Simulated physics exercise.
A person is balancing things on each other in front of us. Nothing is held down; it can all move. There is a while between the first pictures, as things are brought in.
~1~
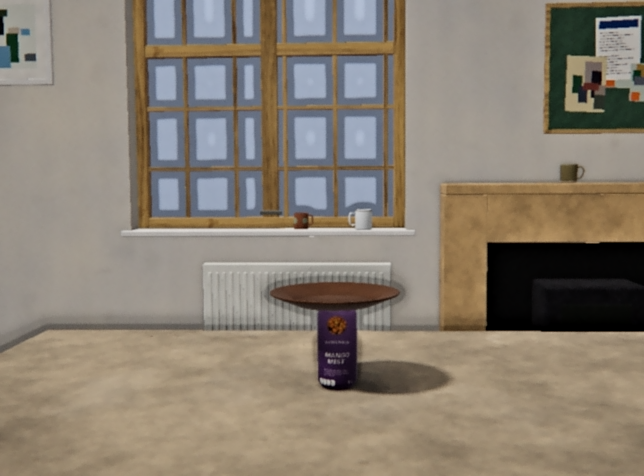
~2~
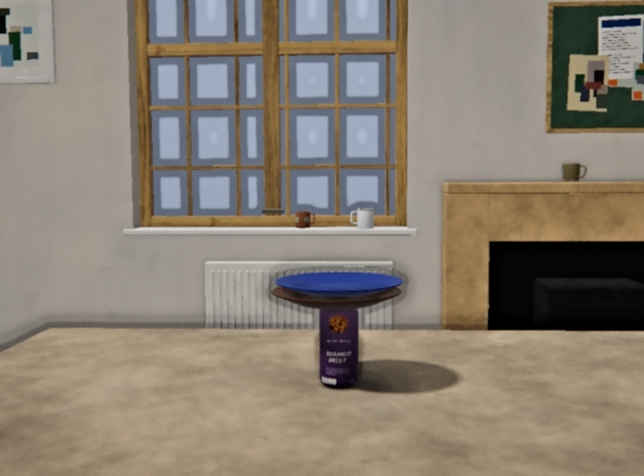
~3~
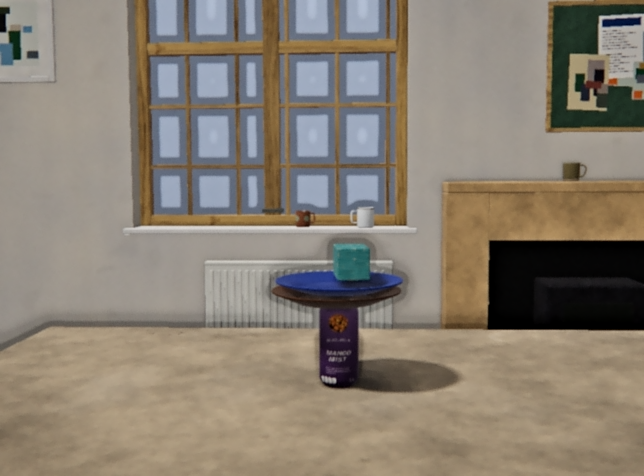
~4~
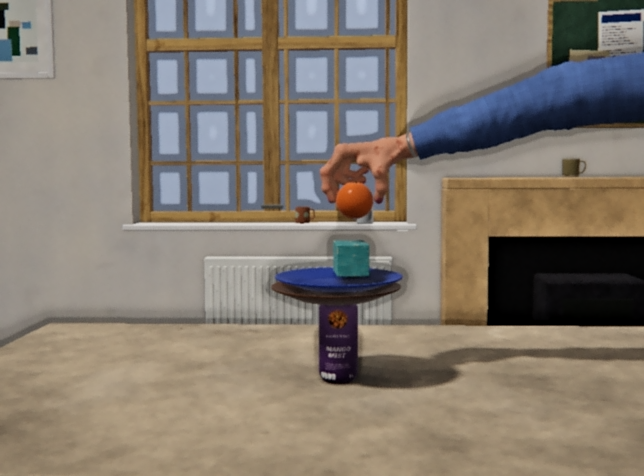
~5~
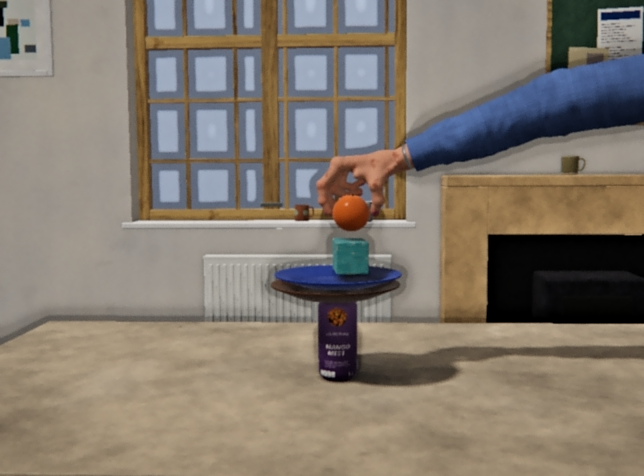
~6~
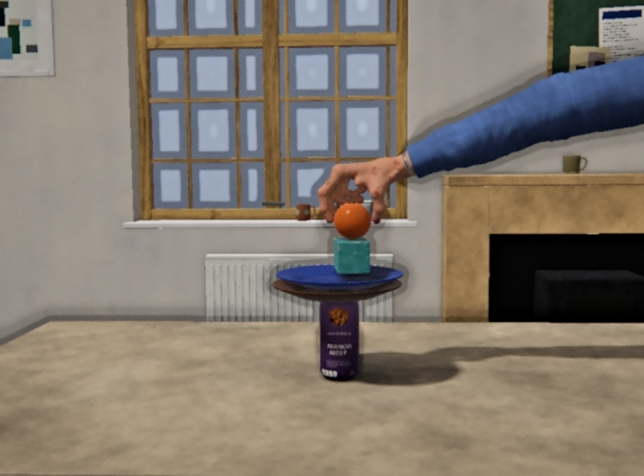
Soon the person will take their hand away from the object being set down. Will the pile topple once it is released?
I predict no tumble.
Then, 0.20 s after the last picture, nothing has stirred.
Then, 0.70 s after the last picture, orange tomato resting near (353, 222).
At rest, all 5 in place. Seen from the same camera at the end, orange tomato near (353, 222). The pile keeps its balance.
